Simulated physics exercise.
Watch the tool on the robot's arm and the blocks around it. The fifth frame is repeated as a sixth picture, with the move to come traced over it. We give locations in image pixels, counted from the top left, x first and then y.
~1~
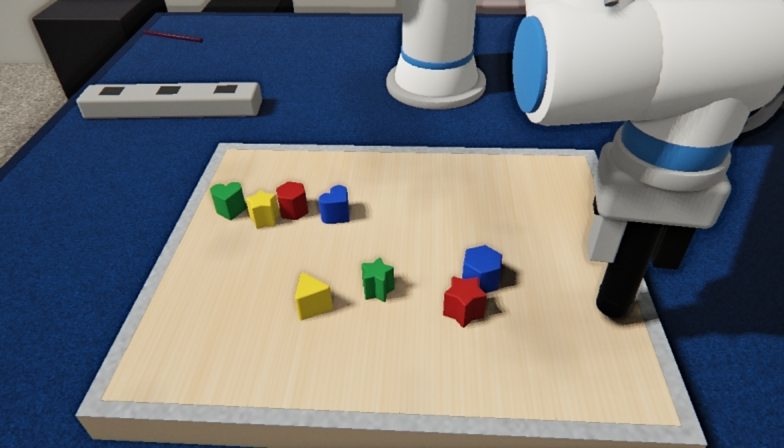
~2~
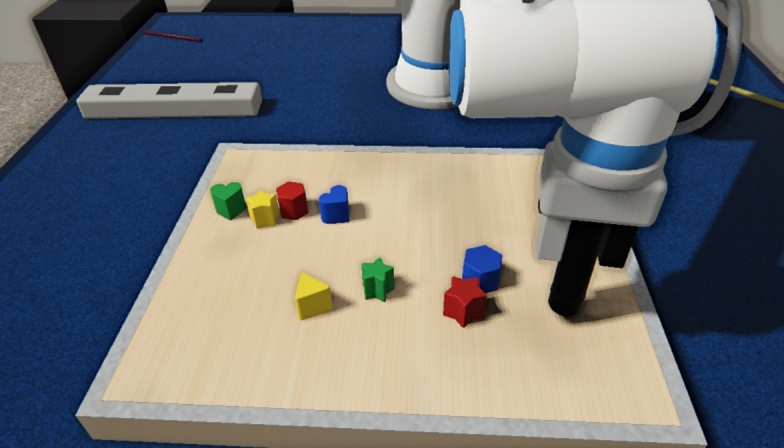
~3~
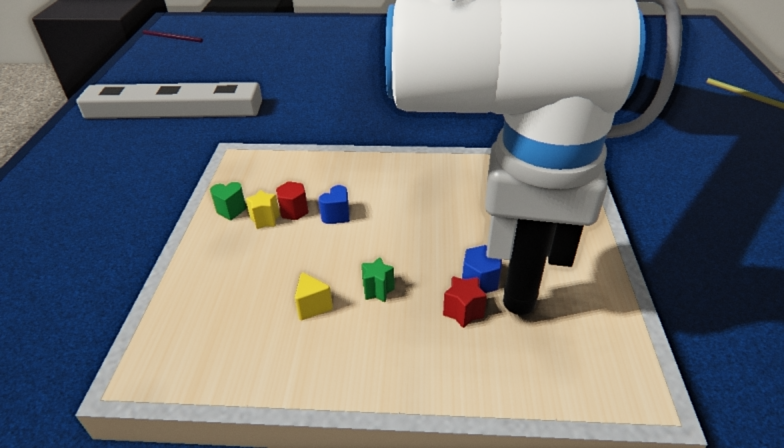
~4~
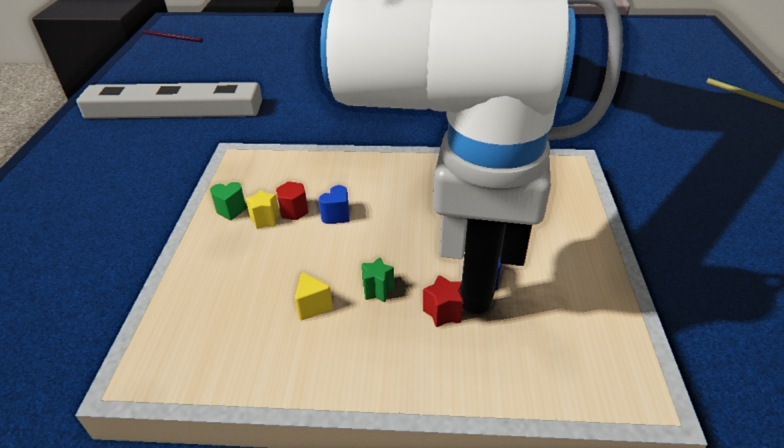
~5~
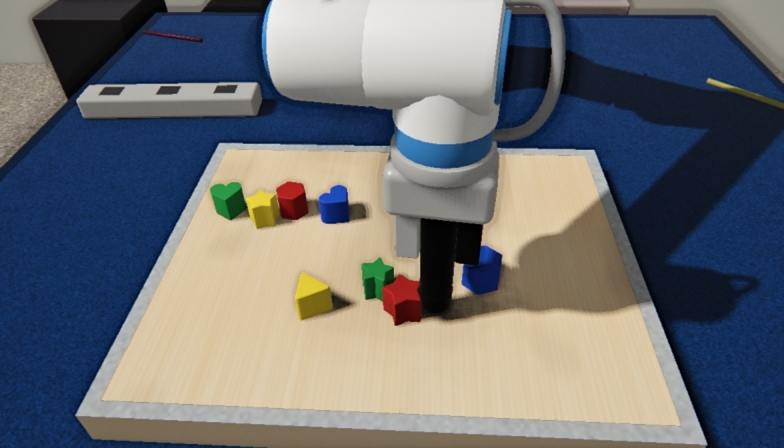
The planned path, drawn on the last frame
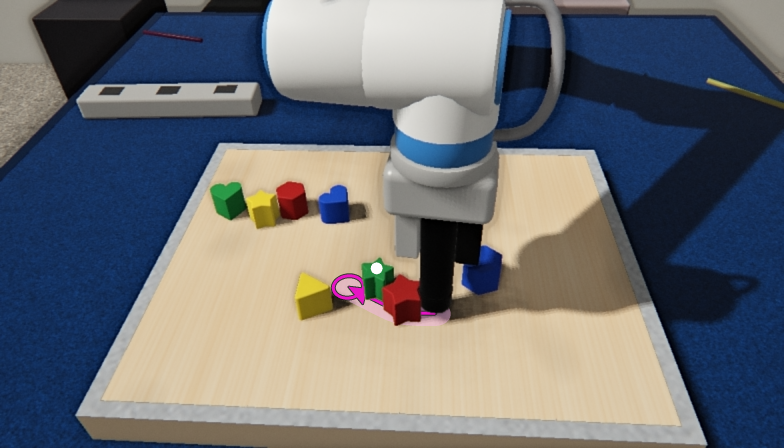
At the start, a white robot arm holds its black tool near the right edge of a wooden board scattered with coloured blocks. The arm sweeps left until the tool meets the red star, then pushes it left, away from the blue six-sided block and close beside the green star.
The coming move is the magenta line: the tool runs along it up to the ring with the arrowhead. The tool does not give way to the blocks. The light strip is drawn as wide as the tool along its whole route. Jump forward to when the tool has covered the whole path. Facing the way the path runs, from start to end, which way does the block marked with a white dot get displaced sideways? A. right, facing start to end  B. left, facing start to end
The answer is A.
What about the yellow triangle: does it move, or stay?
At the end of the path, the yellow triangle has moved off its old spot.
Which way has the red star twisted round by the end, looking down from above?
Seen from above, its turn is counter-clockwise.
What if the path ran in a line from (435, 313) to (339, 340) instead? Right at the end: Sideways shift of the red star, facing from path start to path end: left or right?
The answer is right: Facing from the path's start to its end, that's where the red star shifts.
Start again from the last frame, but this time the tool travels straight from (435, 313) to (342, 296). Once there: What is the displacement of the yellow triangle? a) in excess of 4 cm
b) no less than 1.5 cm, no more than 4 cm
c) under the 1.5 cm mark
The one that fits is b, no less than 1.5 cm, no more than 4 cm.
The drawn path runs from (435, 313) over (402, 312) and (374, 299) to (348, 287); the dot is on the green star.
On the path given first. Halfway along, tool (386, 295); green star (359, 263), turned 90° clockwise; red star (354, 286), turned 15° anticlockwise.
At the end, tool (347, 276); yellow triangle (298, 287), turned 20° clockwise; green star (339, 247), turned 115° clockwise; red star (331, 285), turned 70° anticlockwise; blue six-sided block not moved.
